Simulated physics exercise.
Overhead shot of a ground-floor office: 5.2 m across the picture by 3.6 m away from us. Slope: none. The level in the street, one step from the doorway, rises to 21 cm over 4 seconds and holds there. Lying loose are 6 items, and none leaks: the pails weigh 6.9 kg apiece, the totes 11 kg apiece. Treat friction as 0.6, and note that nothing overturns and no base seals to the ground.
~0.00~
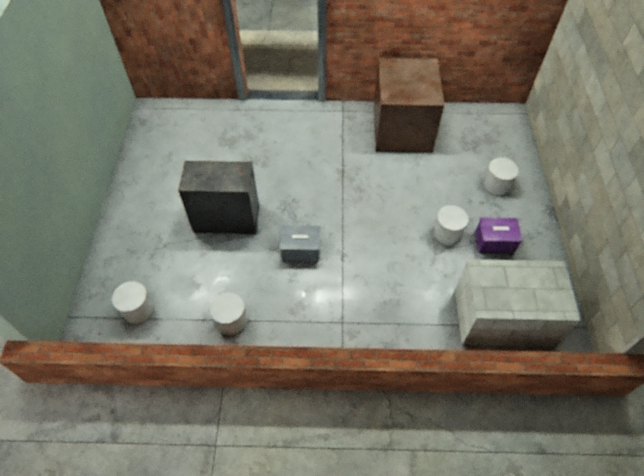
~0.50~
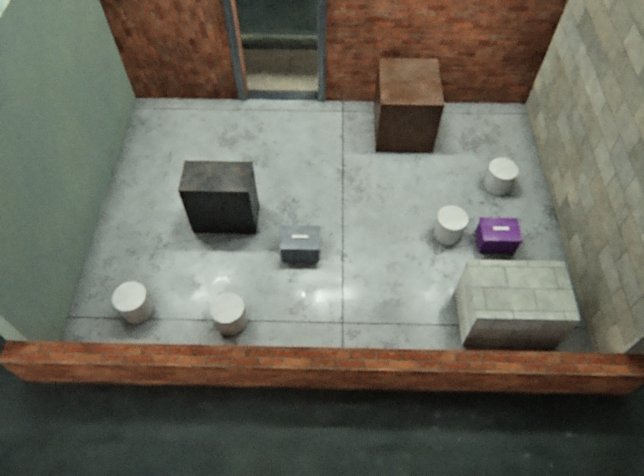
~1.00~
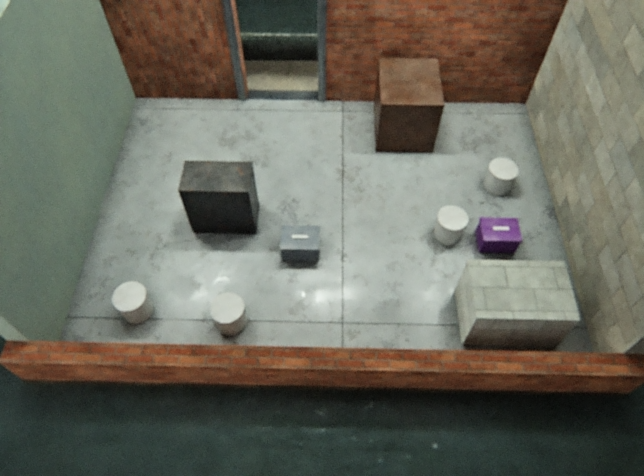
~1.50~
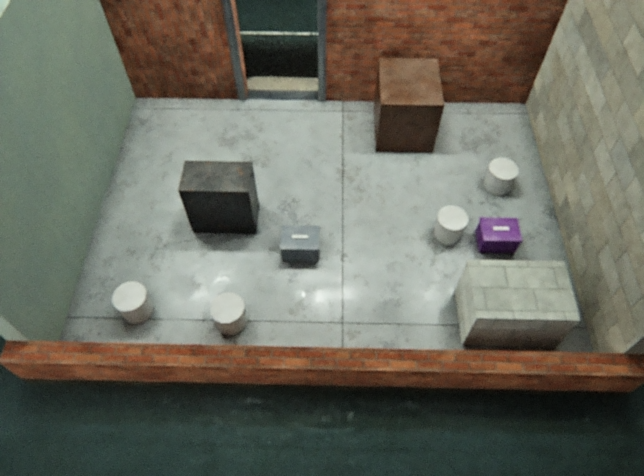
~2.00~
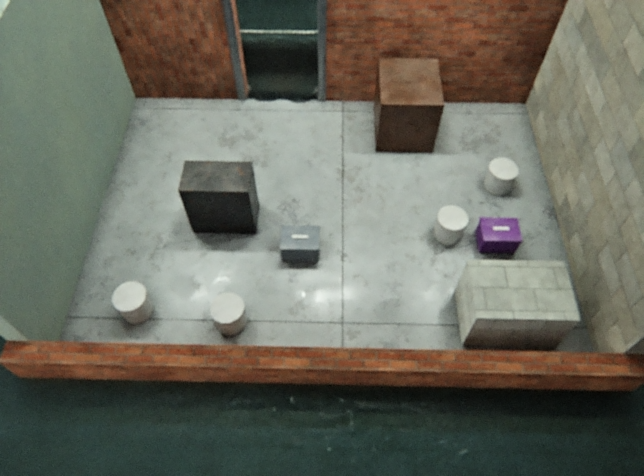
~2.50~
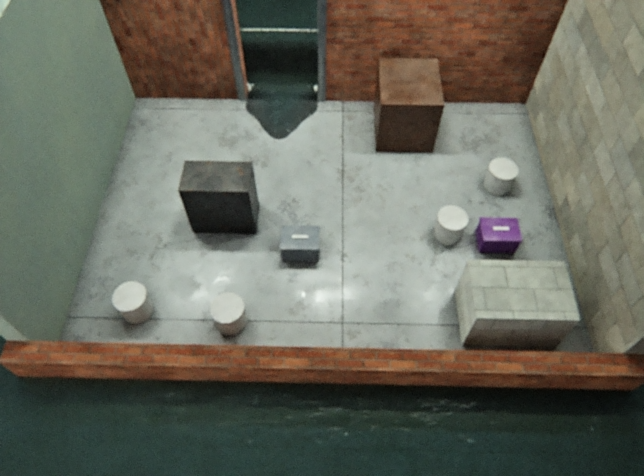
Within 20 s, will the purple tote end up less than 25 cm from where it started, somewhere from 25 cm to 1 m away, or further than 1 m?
Further than 1 m.
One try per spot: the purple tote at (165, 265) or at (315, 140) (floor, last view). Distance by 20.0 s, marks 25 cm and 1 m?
The first time it wanders a bit, the second time it wanders far off.
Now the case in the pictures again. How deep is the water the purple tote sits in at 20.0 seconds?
Roughly 16 cm.
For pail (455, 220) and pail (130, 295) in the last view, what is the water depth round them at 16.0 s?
Close to 8 and 8 centimetres.
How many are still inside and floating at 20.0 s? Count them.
I'd say 6 of them.
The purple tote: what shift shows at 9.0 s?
0 cm, give or take.
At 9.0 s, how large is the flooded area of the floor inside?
Somewhere around 16 m2, roughly.
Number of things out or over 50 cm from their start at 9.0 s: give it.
By then the count is 0.
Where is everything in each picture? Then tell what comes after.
In the first picture, the purple tote at (501, 229) rests on the ground; 0.0 m2 under water; 0 of 6 have shifted.
In the second picture, the purple tote at (501, 229), on the bottom; 0.0 m2 under water; 0 of 6 have shifted.
In the third picture, the purple tote at (501, 229) rests on the ground; water covers 0.0 m2; 0 of 6 have shifted.
In the fourth picture, the purple tote at (501, 229), on the bottom; water covers 0.0 m2; 0 of 6 have shifted.
In the fifth picture, the purple tote at (501, 229) rests on the ground; 0.0 m2 under water; 0 of 6 have shifted.
In the sixth picture, the purple tote at (501, 229) rests on the ground; water covers 0.4 m2; 0 of 6 have shifted.
After 4.0 s the purple tote is near (501, 229), 0.0 m from its start, aground; 0 afloat.
After 9.0 s the purple tote is near (501, 229), 0.0 m from its start, aground; 0 afloat.
After 16.0 s the purple tote is near (509, 218), 0.2 m from its start, aground; 2 afloat.
After 20.0 s the purple tote is near (495, 97), 2.0 m from its start, afloat; 6 afloat.
